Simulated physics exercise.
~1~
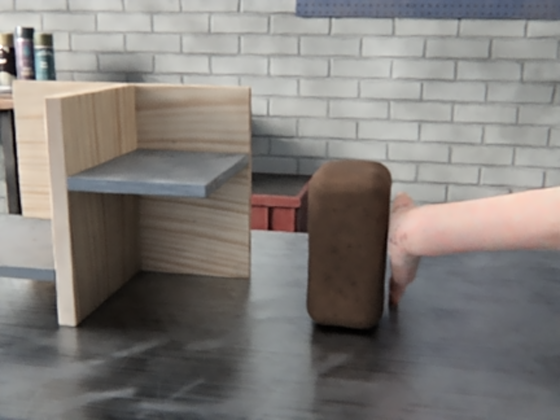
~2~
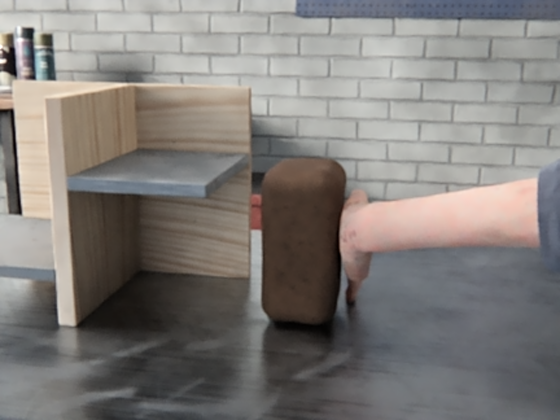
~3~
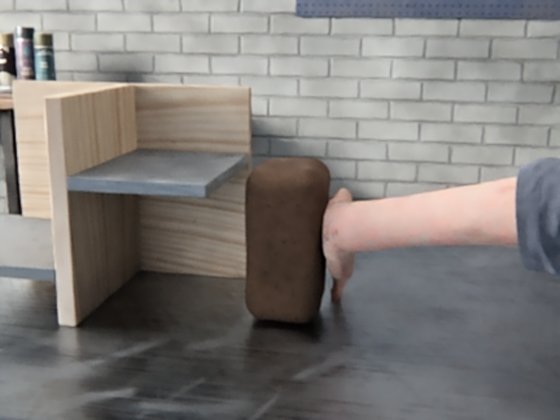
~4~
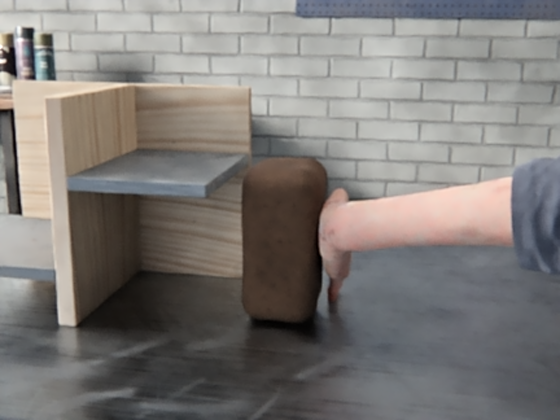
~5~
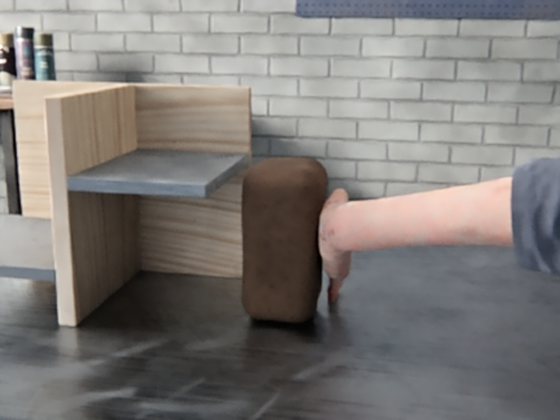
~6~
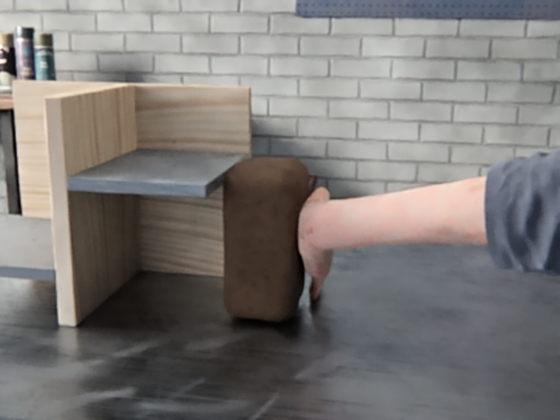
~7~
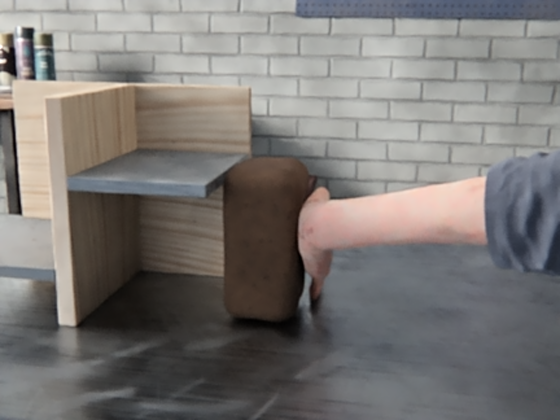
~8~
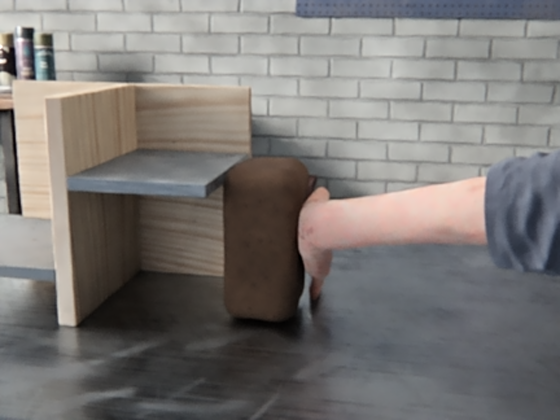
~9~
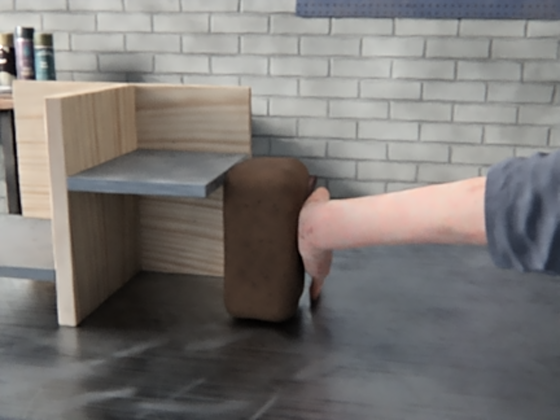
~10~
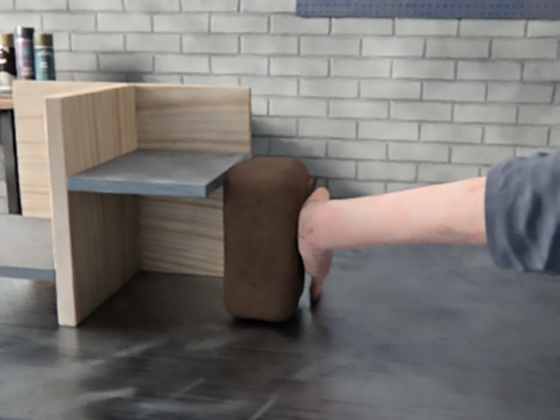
A hand pushing an upright brown loaf left across a dark table toward a wooden shelf, where it stops at the ledge's edge.
